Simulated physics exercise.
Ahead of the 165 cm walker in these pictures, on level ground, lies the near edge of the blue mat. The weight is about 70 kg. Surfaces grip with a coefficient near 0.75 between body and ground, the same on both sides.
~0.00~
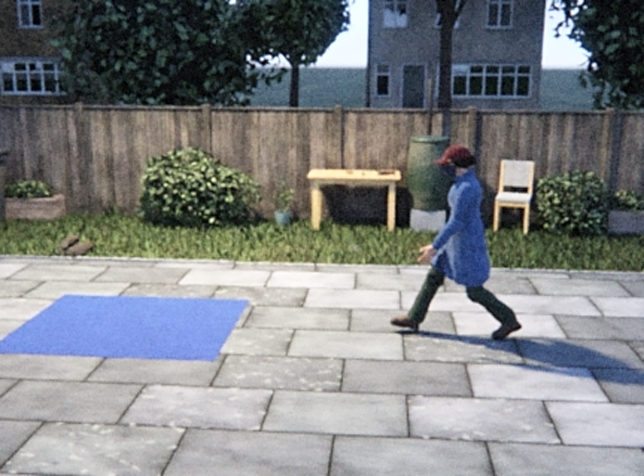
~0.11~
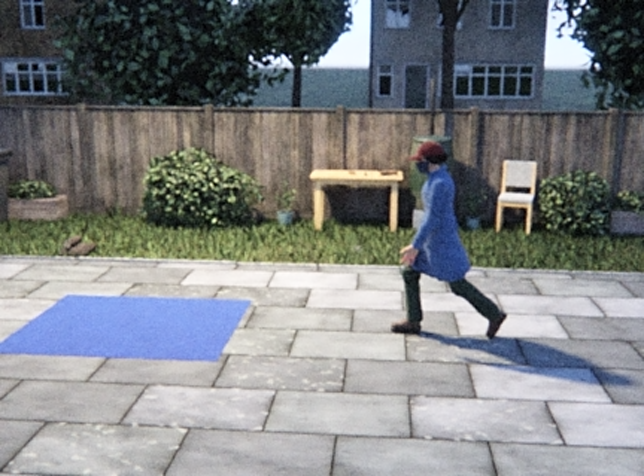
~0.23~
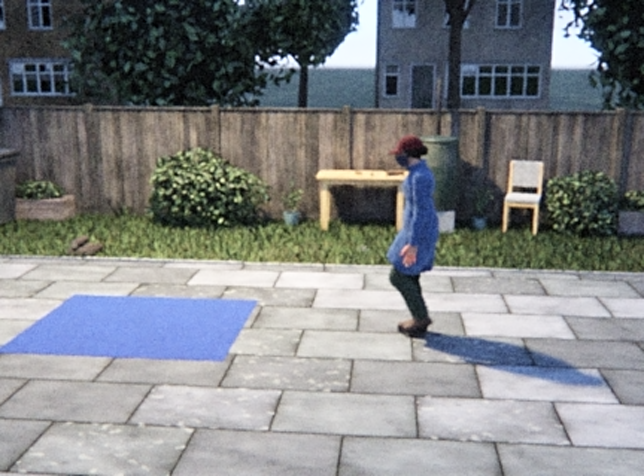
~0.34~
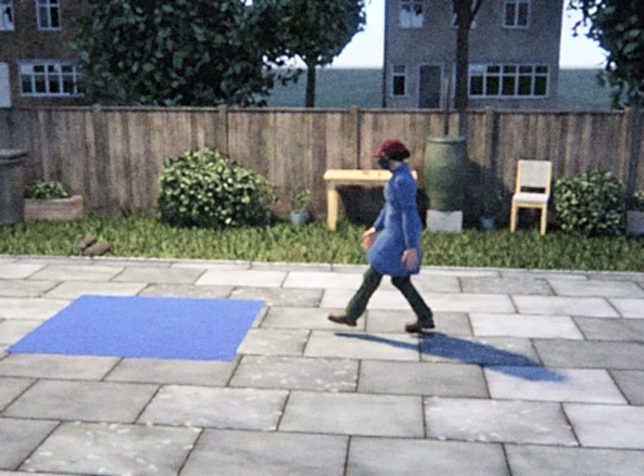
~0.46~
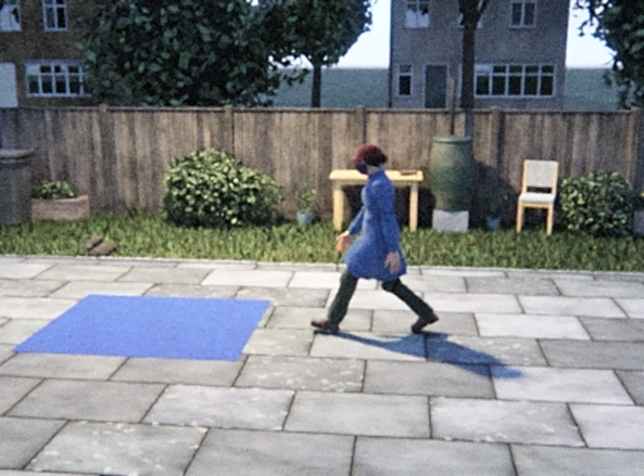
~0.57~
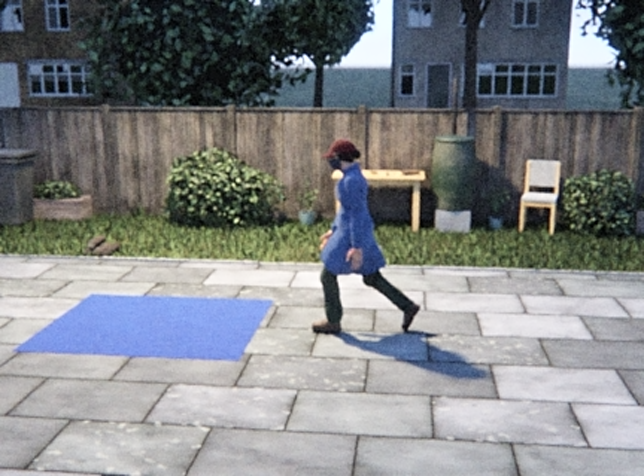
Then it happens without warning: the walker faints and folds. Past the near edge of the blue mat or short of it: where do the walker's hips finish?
This time the walker's hips end beyond the near edge of the blue mat.
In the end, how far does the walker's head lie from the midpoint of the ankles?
I'd say they're some 80 cm from each other.
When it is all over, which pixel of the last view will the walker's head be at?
(176, 305).
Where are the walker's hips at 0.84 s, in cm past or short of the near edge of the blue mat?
Around 30 cm shy of it.
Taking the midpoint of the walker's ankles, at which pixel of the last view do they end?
(262, 320).
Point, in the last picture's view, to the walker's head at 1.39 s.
Somewhere close to (167, 303).
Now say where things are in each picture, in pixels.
The first frame shows walker's hips (466, 241), walker's head (462, 168), walker's chest (466, 201), near edge of the blue mat (224, 339).
The second frame shows walker's hips (440, 237), walker's head (435, 165), walker's chest (439, 197); 23 cm covered.
The third frame shows walker's hips (421, 231), walker's head (415, 158), walker's chest (419, 190); 43 cm covered.
The fourth frame shows walker's hips (403, 234), walker's head (397, 162), walker's chest (402, 194); 64 cm covered.
The fifth frame shows walker's hips (381, 239), walker's head (374, 167), walker's chest (379, 199); 86 cm covered.
The sixth frame shows walker's hips (355, 234), walker's head (348, 162), walker's chest (353, 194), near edge of the blue mat (248, 339); 109 cm covered. Speed about 1.9 m/s.
After 0.84 s the walker's hips are 28 cm short of the near edge of the blue mat, near (289, 254) in the last picture's view.
After 1.09 s the walker's hips are 19 cm past the near edge of the blue mat, near (233, 294) in the last picture's view; the walker's head 23 cm past the near edge of the blue mat.
After 1.39 s the walker's hips are 30 cm past the near edge of the blue mat, near (226, 292) in the last picture's view; the walker's head 84 cm past the near edge of the blue mat.
When all is still (2.4 s), walker's hips cross the near edge of the blue mat; walker's head crosses the near edge of the blue mat; walker's chest crosses the near edge of the blue mat.
